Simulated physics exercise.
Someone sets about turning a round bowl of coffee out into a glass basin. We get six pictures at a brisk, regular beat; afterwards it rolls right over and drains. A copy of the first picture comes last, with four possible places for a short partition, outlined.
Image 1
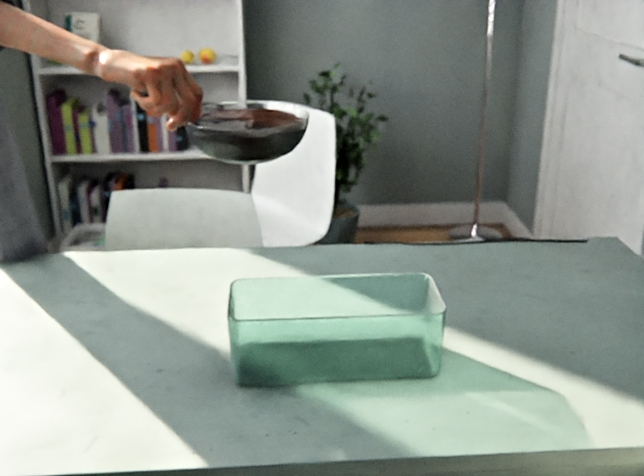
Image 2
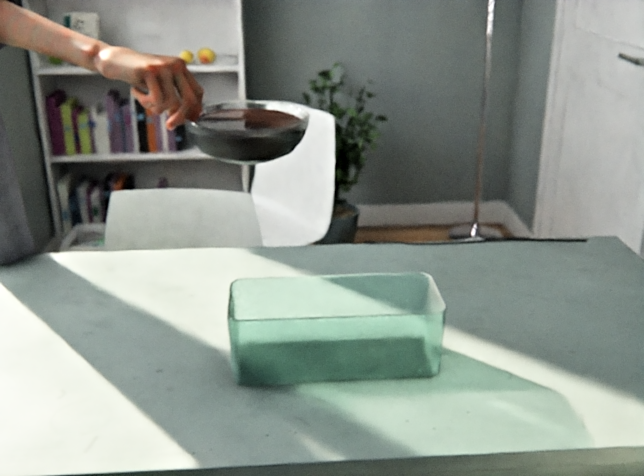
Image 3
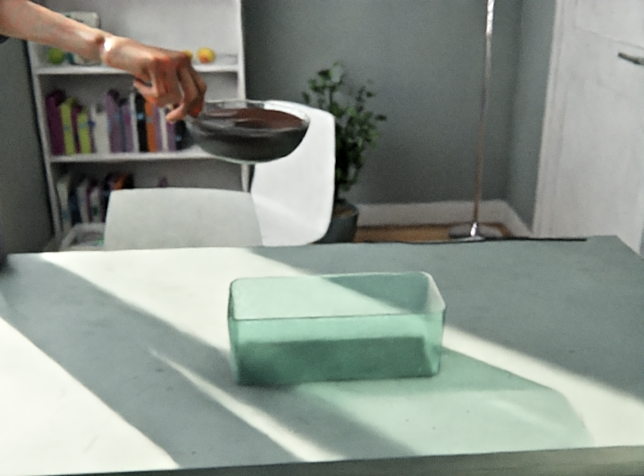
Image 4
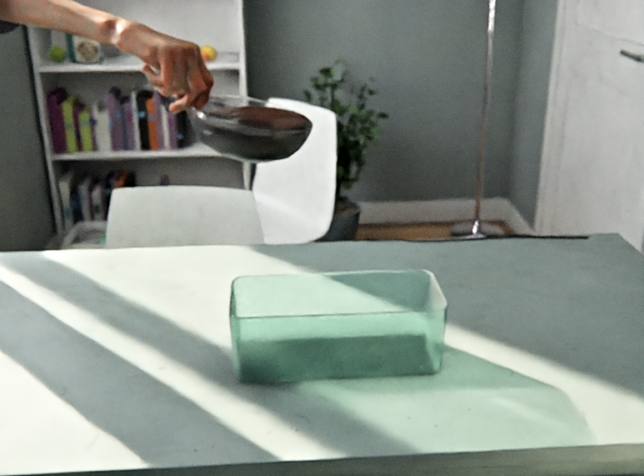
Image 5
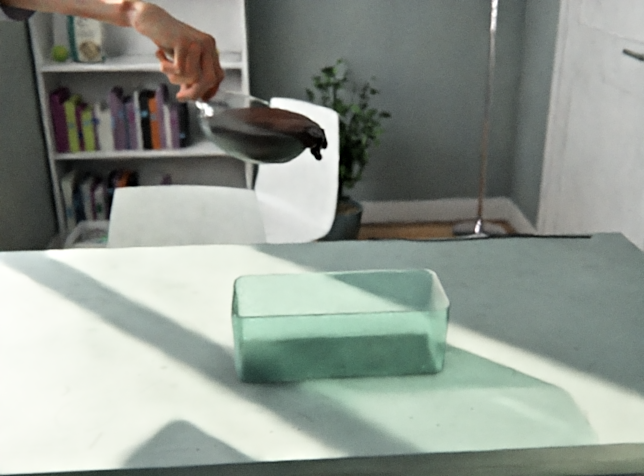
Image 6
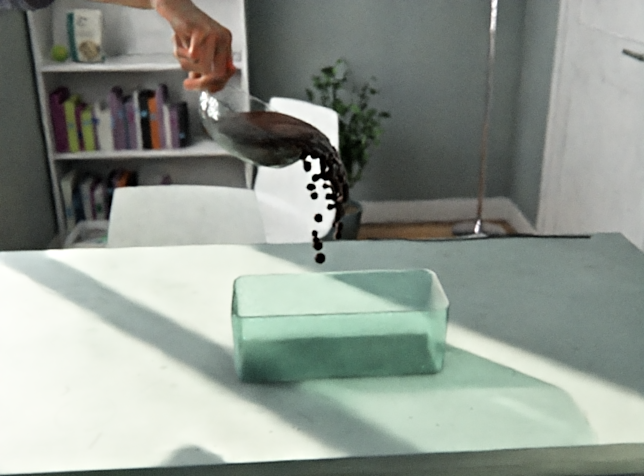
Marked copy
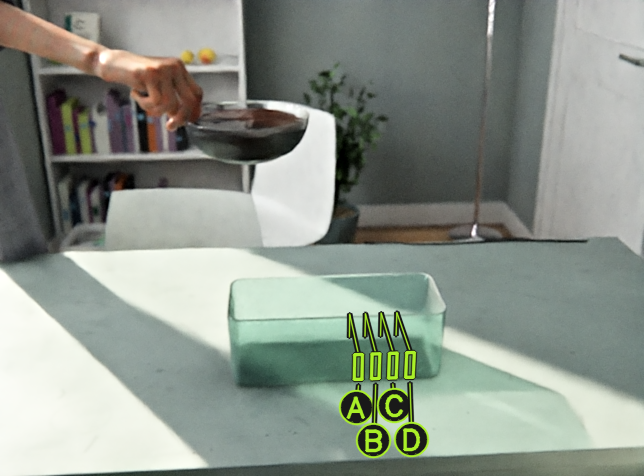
A hand held a round bowl of coffee above and behind a green glass basin on a table, then tilted it to the right until dark liquid and drops streamed over the lip.
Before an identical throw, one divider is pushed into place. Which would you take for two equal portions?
The best position is B.
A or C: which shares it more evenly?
Position A.
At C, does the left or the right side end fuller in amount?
The left one.
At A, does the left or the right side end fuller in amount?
The right side.
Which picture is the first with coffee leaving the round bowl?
In picture 4.
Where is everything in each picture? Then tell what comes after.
The first picture shows upright, lip at (307, 113); basin from (233, 382) to (439, 374); nothing has left yet.
The second picture shows upright, lip at (307, 114); nothing has left yet.
The third picture shows tipped about 6°, lip at (308, 118); nothing has left yet.
The fourth picture shows tipped about 12°, lip at (311, 123); coffee is over the lip, down to (311, 123).
The fifth picture shows tipped about 21°, lip at (313, 132); coffee is over the lip, down to (316, 155).
The sixth picture shows tipped about 32°, lip at (312, 143); coffee is over the lip, down to (320, 255).
On the marked copy, A at (358, 385); B at (375, 384); C at (392, 383); D at (409, 383).
If A is chosen, about 30 % ends left of the wall and 66 % right of it; 4 % is lost outside.
If B is chosen, about 47 % ends left of the wall and 48 % right of it; 4 % is lost outside.
If C is chosen, about 78 % ends left of the wall and 18 % right of it; 4 % is lost outside.
If D is chosen, about 90 % ends left of the wall and 6 % right of it; 4 % is lost outside.
